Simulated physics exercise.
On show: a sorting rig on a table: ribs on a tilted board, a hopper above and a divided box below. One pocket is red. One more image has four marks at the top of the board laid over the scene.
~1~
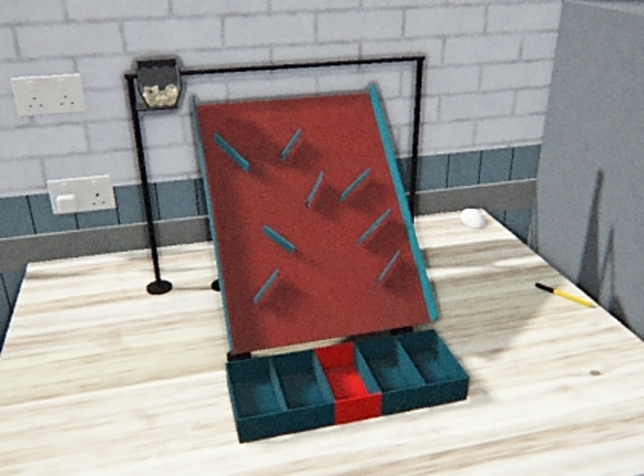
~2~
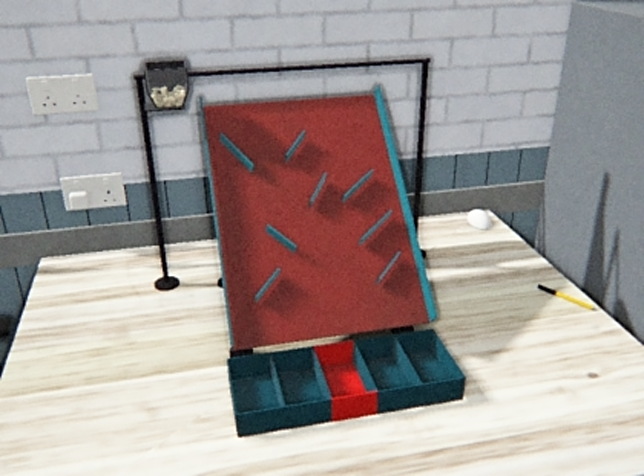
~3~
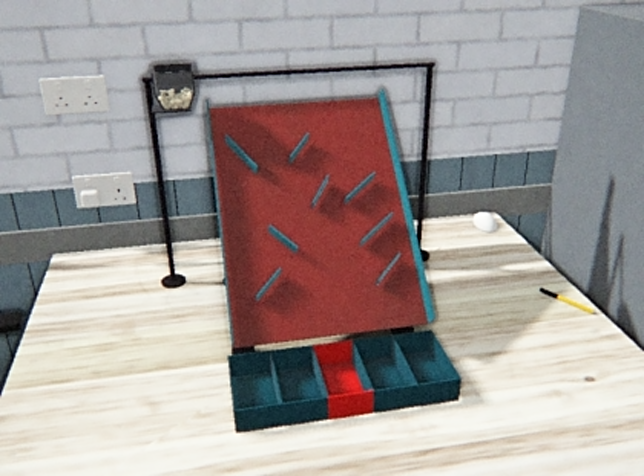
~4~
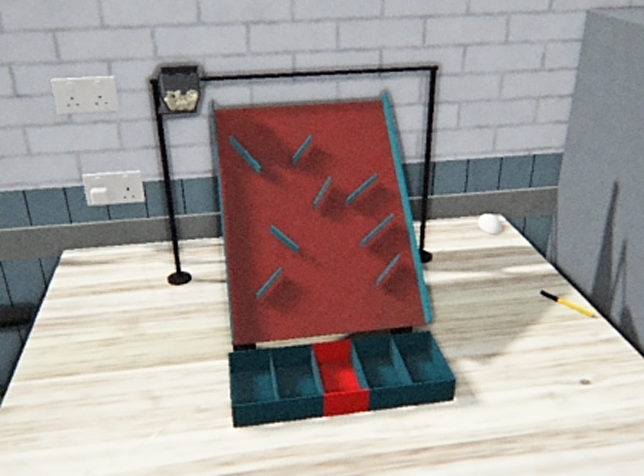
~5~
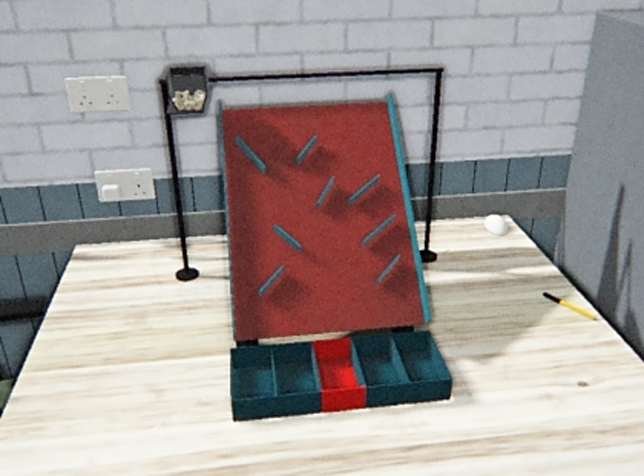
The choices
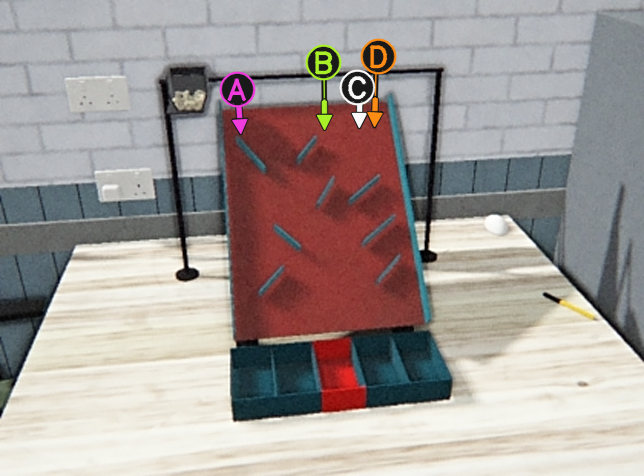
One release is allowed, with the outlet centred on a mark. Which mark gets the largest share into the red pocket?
It is B.
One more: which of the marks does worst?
Mark D.
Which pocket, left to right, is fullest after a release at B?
It is the third one.
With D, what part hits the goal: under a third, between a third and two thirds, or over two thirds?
Under a third.
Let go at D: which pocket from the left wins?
It is the fifth one.
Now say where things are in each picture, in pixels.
In the first picture, hopper at (161, 94), white beans, door shut.
In the second picture, ribs (221, 133) to (253, 165), (287, 155) to (305, 131), (311, 201) to (326, 173).
In the third picture, ribs (347, 198) to (375, 172), (270, 225) to (297, 247), (363, 241) to (393, 212).
In the fourth picture, ribs (257, 295) to (281, 268), (378, 281) to (399, 254).
In the fifth picture, red pocket at (344, 398), number 3 of 5 from the left.
On the marked copy, mark A meets the board at (240, 128); mark B meets the board at (324, 124); mark C meets the board at (359, 122); mark D meets the board at (374, 121).
If A is chosen, about a third in the red pocket, about half in other pockets, a small part held on the board.
If B is chosen, about two thirds in the red pocket, about a quarter in other pockets, a small part held on the board, a stray few outside the box.
If C is chosen, about a third in the red pocket, about half in other pockets, a small part held on the board, a stray few outside the box.
If D is chosen, about a quarter in the red pocket, about two thirds in other pockets, a stray few held on the board, a stray few outside the box.
